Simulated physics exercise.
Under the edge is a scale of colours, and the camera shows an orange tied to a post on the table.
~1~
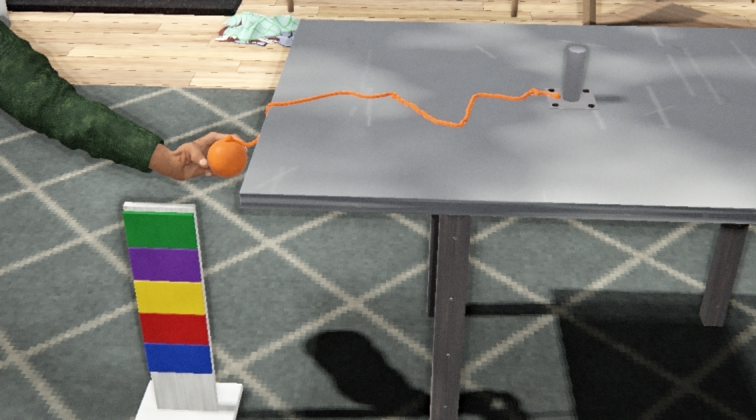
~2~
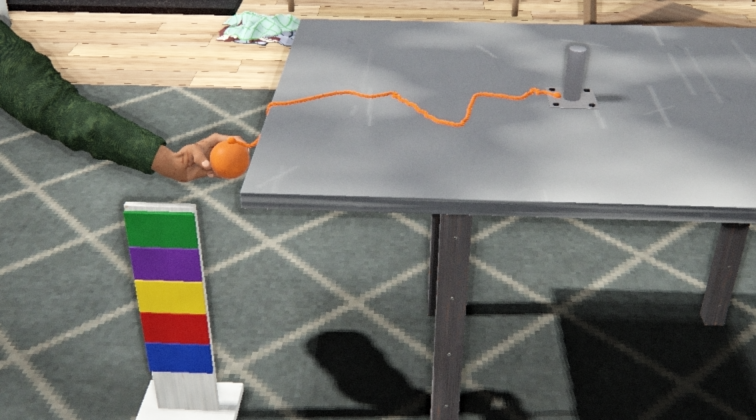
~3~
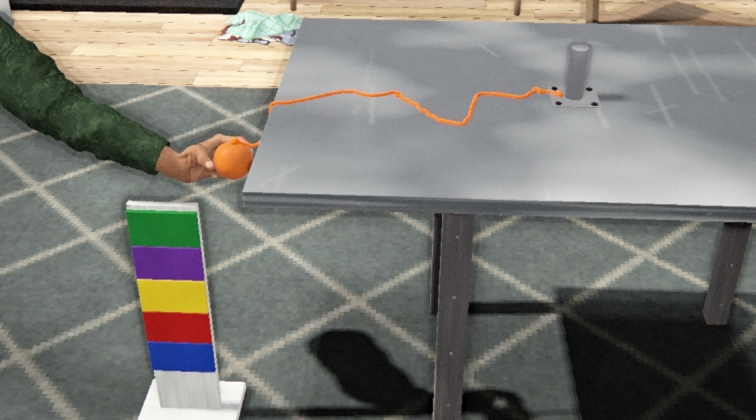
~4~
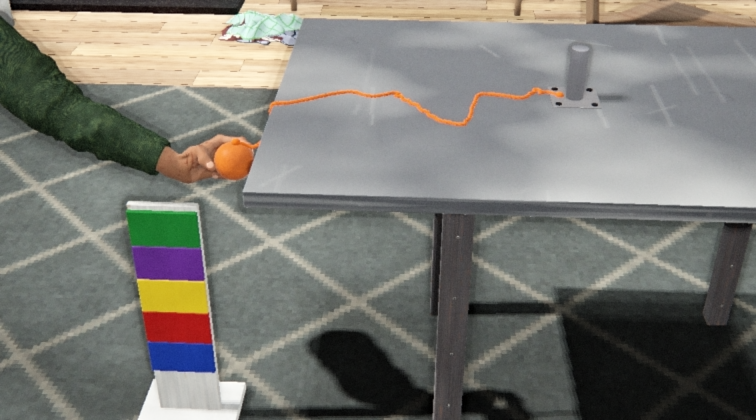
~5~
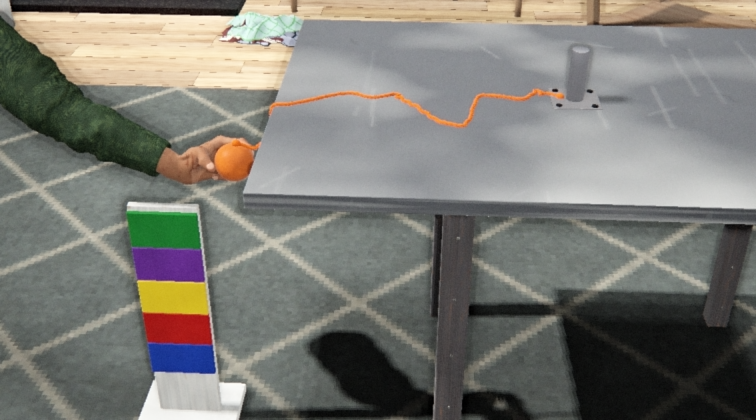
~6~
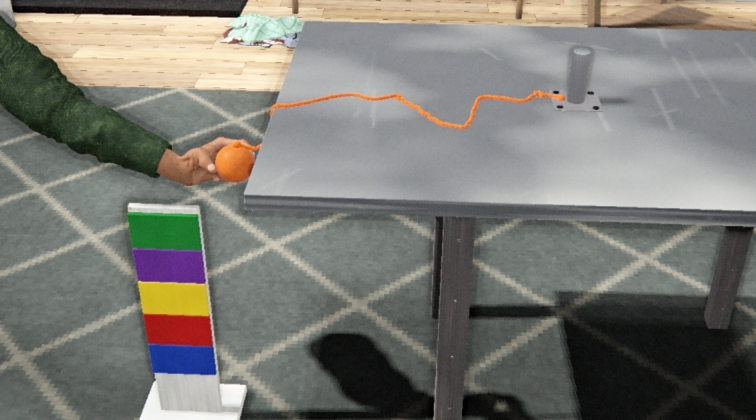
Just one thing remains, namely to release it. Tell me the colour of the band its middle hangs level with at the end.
Yellow.
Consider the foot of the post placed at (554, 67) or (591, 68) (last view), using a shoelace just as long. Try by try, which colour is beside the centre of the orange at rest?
For the first it would be yellow, for the second purple.
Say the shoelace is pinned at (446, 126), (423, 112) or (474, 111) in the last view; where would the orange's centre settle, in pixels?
Taking them in turn, I'd expect around (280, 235), (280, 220) and finally (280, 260).
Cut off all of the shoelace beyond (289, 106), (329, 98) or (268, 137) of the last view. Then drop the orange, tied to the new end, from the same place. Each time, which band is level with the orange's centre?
Try 1 - green; try 2 - higher than all five; try 3 - purple.
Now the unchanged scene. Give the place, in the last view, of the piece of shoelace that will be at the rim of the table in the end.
Look close to (401, 97) - that's the one.
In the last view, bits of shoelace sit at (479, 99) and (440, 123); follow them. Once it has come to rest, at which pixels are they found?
(451, 103) and (357, 105), approximately.
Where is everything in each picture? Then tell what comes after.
Orange (227, 158); green (160, 232); purple (165, 266); yellow (169, 299); red (174, 330); blue (178, 360), in the first picture.
Orange (230, 160); shoelace through (532, 93) (472, 104) (427, 116) (379, 96) (292, 103), in the second picture.
Orange (233, 161), in the third picture.
Orange (234, 161); shoelace through (535, 92) (474, 104) (429, 116) (381, 95) (295, 102), in the fourth picture.
Orange (234, 162), in the fifth picture.
Orange (235, 164); shoelace through (536, 95) (476, 107) (430, 119) (382, 98) (296, 105), in the sixth picture.
Soon after, orange near (248, 290); level with yellow.
After that, orange near (307, 288); level with yellow.
And then, orange near (274, 296); level with yellow.
In the end, orange near (285, 296); level with yellow. Its middle rests at the yellow band.
